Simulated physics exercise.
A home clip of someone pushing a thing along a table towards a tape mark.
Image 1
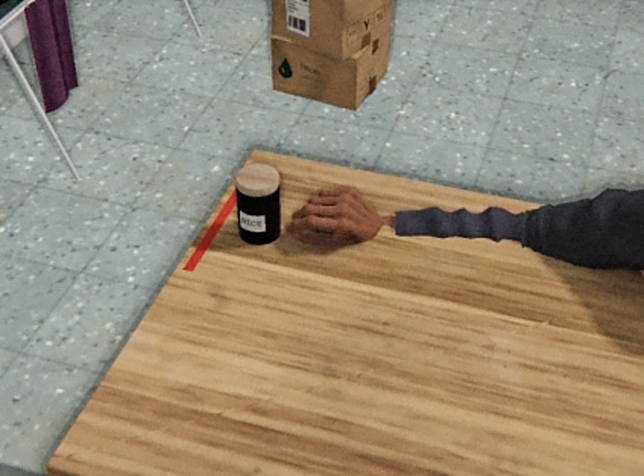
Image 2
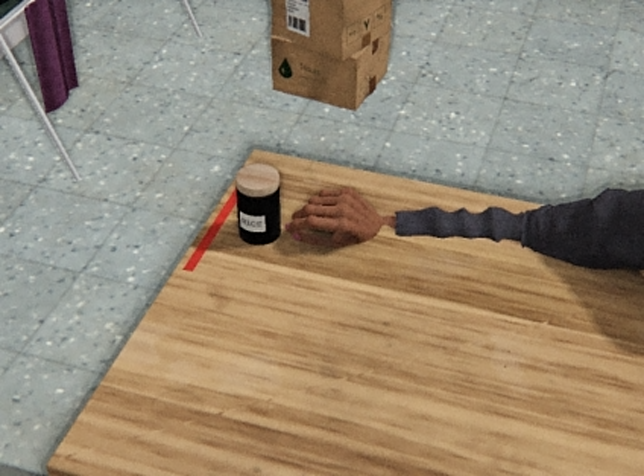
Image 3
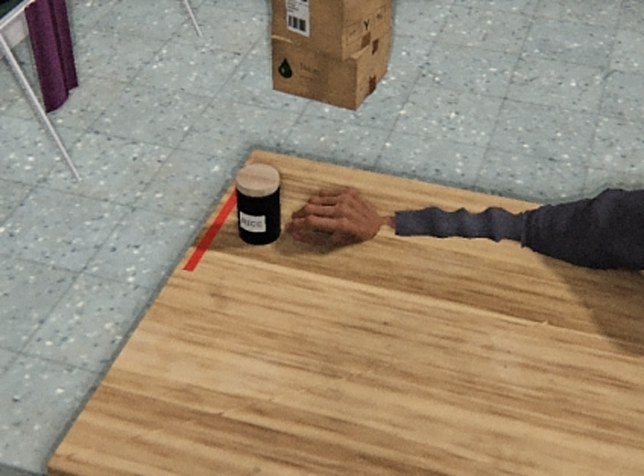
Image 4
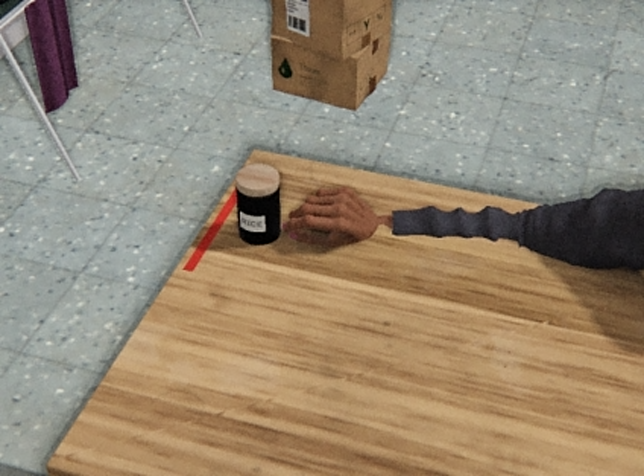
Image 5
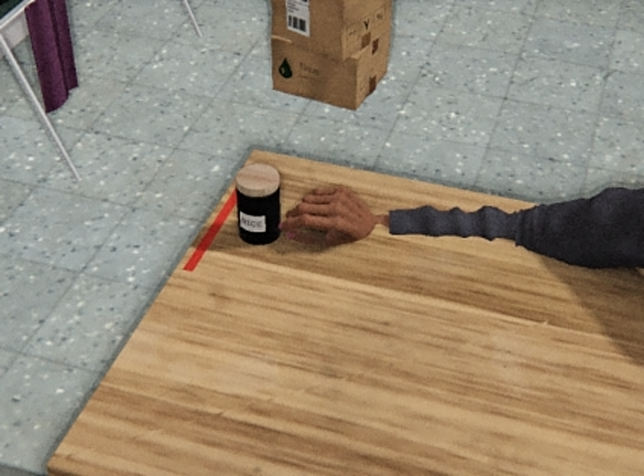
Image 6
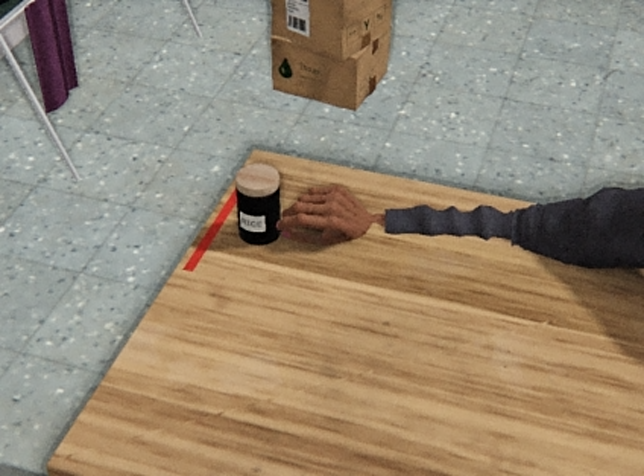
A hand on a wooden table inching slightly left towards a still black jar beside a strip of red tape.
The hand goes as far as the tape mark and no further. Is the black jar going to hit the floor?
The black jar topples off.
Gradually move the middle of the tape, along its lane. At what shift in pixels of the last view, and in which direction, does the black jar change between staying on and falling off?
Move it 12 pixels right.
Then, 1.48 s later than the last frame, black jar tilted by 44° near (173, 203).
When it is over, the black jar falls off the table.
